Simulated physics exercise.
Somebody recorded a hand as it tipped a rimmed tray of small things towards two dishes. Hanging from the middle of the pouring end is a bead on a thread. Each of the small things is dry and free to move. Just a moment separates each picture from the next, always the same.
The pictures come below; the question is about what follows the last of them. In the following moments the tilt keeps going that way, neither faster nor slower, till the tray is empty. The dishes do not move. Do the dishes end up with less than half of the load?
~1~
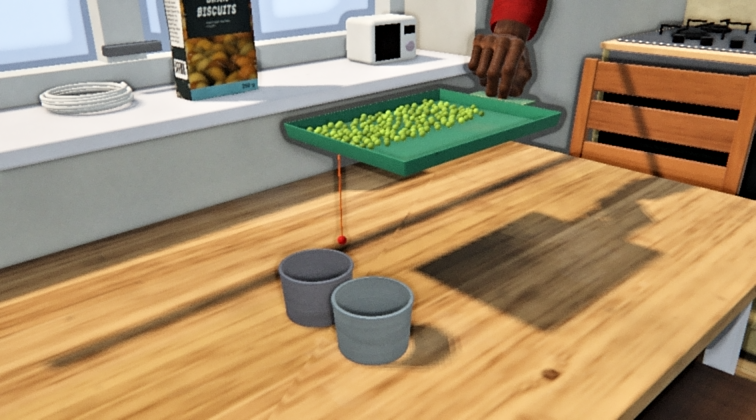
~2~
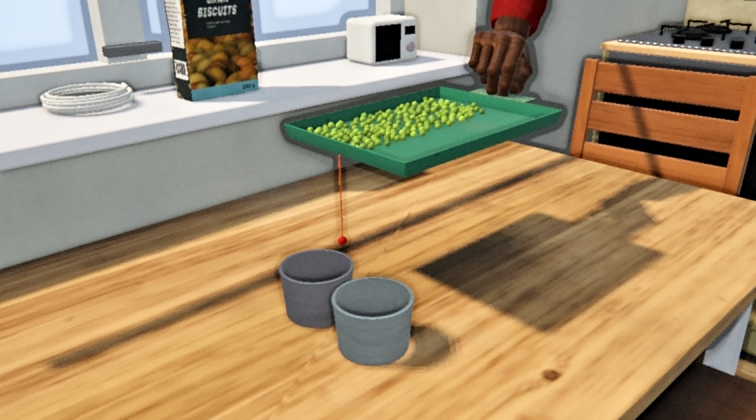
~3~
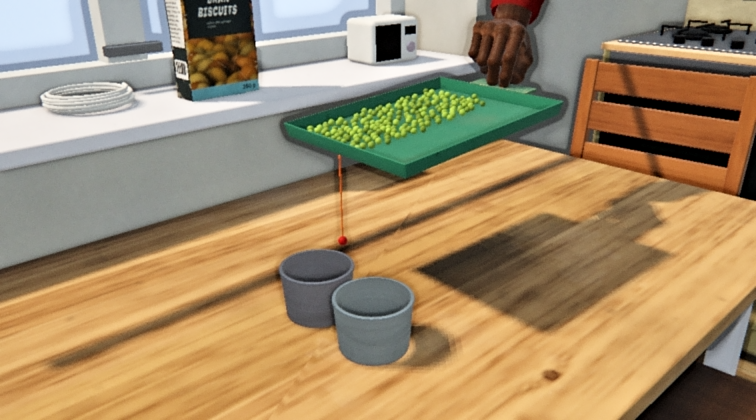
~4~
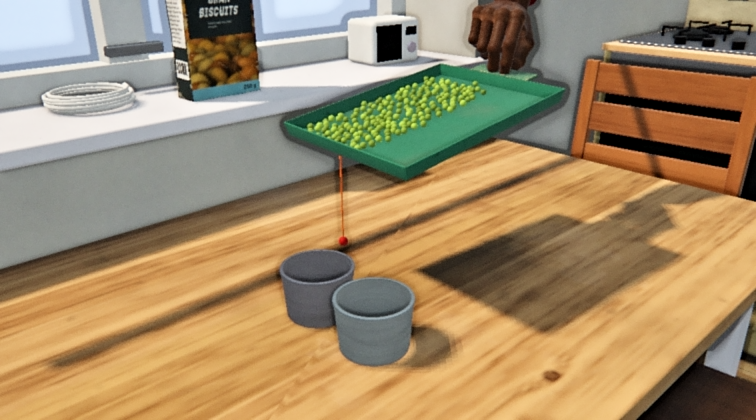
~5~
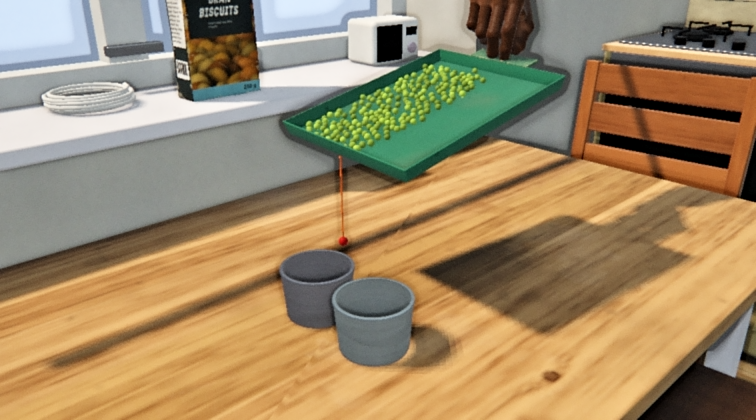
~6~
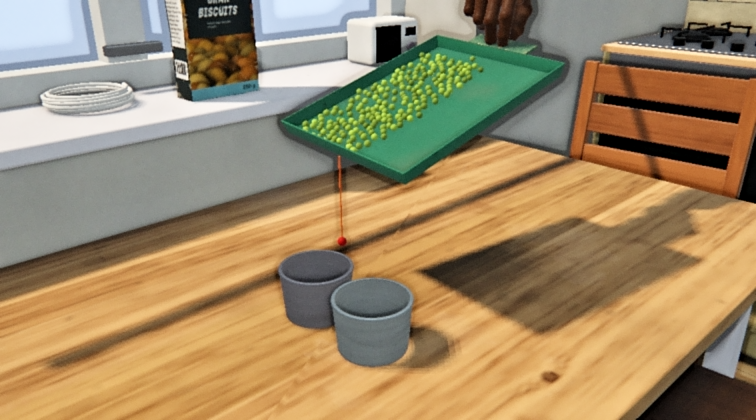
I expect the catch to be a majority.
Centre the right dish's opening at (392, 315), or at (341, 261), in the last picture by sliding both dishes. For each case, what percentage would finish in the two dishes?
60 %, then 20 %.
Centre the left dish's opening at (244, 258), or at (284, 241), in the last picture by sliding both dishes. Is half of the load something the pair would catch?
Well, a minority share the first time and a minority share the next.
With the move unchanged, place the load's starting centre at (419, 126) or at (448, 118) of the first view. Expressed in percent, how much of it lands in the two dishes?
Roughly 90 % and then 80 %.
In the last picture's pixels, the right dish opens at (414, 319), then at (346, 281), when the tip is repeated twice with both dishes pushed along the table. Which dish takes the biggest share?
Well, the first go goes to the leftmost dish, and the second to the rightmost dish.
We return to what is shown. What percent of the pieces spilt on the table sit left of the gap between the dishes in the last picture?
Share on the left: Near 60 %.
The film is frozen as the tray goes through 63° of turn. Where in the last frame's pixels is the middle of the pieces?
Its middle sits at about pixel (360, 151).
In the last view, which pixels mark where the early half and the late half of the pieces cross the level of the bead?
I'd place the first part at (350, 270) and the rest at (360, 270).
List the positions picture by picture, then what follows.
The first frame shows corners of the pouring end at (289, 124) and (405, 160), level; middle of the load at (398, 124), dried peas; left dish at (288, 296); right dish at (343, 331); bead on its thread at (342, 240).
The second frame shows corners of the pouring end at (289, 124) and (405, 161), level; middle of the load at (399, 123).
The third frame shows corners of the pouring end at (289, 123) and (405, 162), tipped barely, lowest at the right corner; middle of the load at (399, 118).
The fourth frame shows corners of the pouring end at (289, 122) and (405, 165), tipped a little, lowest at the right corner; middle of the load at (399, 111).
The fifth frame shows corners of the pouring end at (288, 121) and (405, 168), tipped a little, lowest at the right corner; middle of the load at (398, 105).
The sixth frame shows corners of the pouring end at (286, 120) and (403, 170), tipped clearly, lowest at the right corner; middle of the load at (395, 100), a small part on the move; left dish at (288, 297); right dish at (343, 332).
Soon after the last picture, tray tipped steeply; most on the tray; a small part in the right dish; a stray few outside both; a small part in the air.
A little later, tray tipped past a quarter turn; about a quarter on the tray; about a quarter in the right dish; about a quarter in the left dish; a small part outside both; about a third in the air.
Later still, tray tipped past a quarter turn; about half in the right dish; about a third in the left dish; about a quarter outside both.
At rest, tray tipped past a quarter turn; about half in the right dish; about a third in the left dish; about a quarter outside both.
